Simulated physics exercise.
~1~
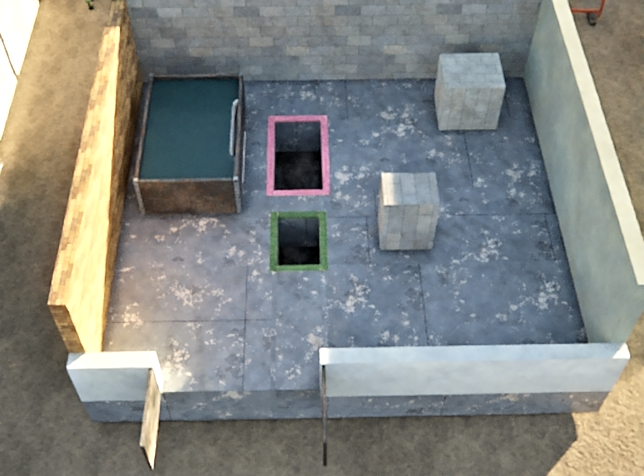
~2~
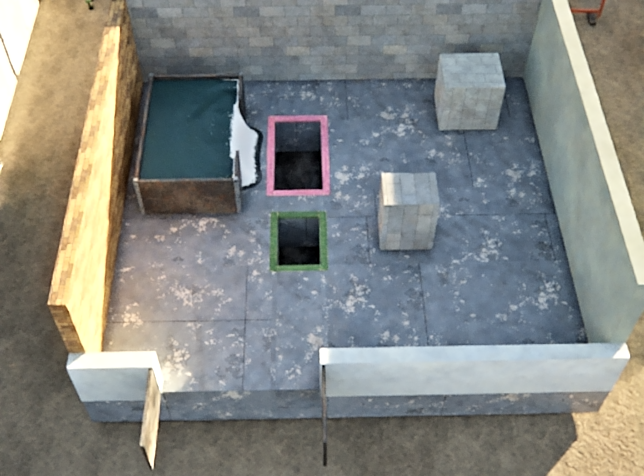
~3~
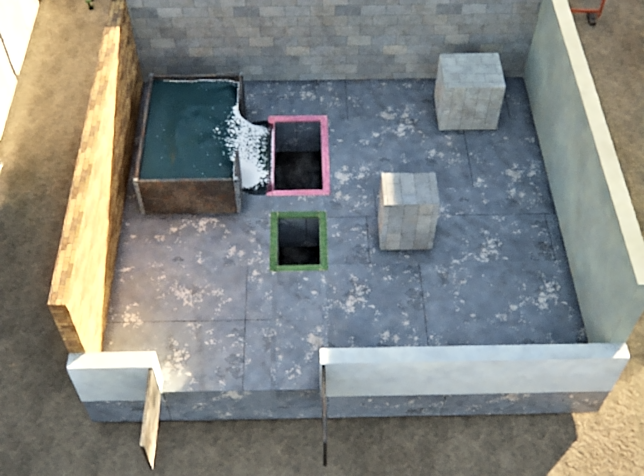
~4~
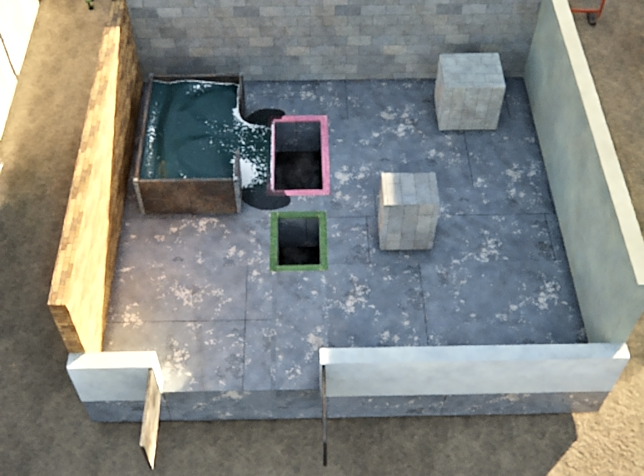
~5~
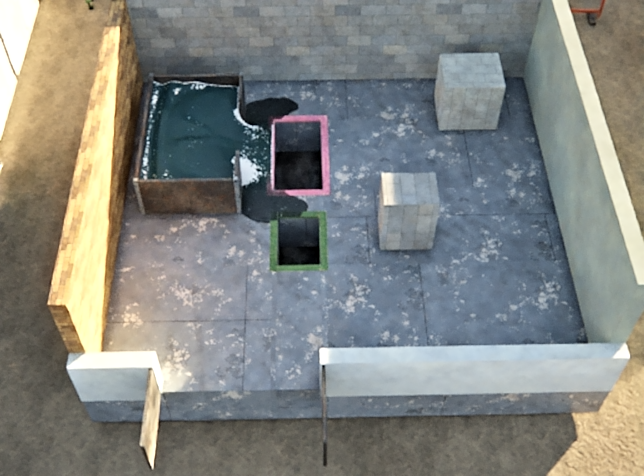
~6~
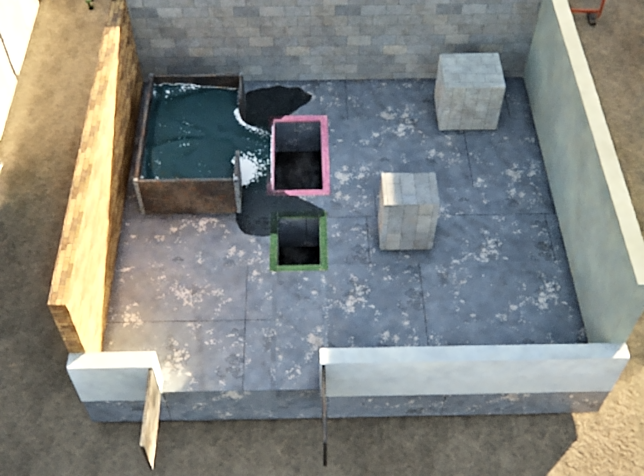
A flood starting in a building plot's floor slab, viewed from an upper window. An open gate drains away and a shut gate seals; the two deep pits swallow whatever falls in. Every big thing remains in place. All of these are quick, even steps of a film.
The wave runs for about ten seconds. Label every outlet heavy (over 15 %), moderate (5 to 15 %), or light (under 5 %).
Labels: Gate - light, pink pit - heavy, green pit - light.
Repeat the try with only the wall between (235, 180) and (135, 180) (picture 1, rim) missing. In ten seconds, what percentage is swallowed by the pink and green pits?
Lab note - share by pit: Pink 0 %, green 6 %.
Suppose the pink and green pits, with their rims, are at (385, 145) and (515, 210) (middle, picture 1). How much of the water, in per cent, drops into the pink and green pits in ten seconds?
Roughly: Pink pit 50 %, green pit 15 %.
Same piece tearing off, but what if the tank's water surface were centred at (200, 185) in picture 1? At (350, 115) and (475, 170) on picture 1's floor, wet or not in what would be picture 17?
In that order: Clear, awash.
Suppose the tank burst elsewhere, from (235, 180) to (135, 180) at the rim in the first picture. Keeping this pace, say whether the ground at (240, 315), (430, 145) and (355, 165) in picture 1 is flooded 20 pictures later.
The first would be drenched, the second still unwetted and the third still unwetted.
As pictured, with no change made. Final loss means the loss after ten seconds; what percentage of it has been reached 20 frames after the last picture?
Share gone: About 70 %.
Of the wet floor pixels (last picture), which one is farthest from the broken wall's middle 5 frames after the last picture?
Somewhere around (342, 82).
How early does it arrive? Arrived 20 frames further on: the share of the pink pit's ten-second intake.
Estimated share: About 70 %.
A moment on, water covers 5 % of the floor; the gate 0 %, the pink pit 31 %, the green pit 0 %.
Next, water covers 5 % of the floor; the gate 0 %, the pink pit 46 %, the green pit 1 %.
Then, water covers 0 % of the floor; the gate 0 %, the pink pit 61 %, the green pit 1 %.
Later, water covers 0 % of the floor; the gate 0 %, the pink pit 76 %, the green pit 1 %.
In the end, water covers 0 % of the floor; the gate 0 %, the pink pit 86 %, the green pit 1 %.
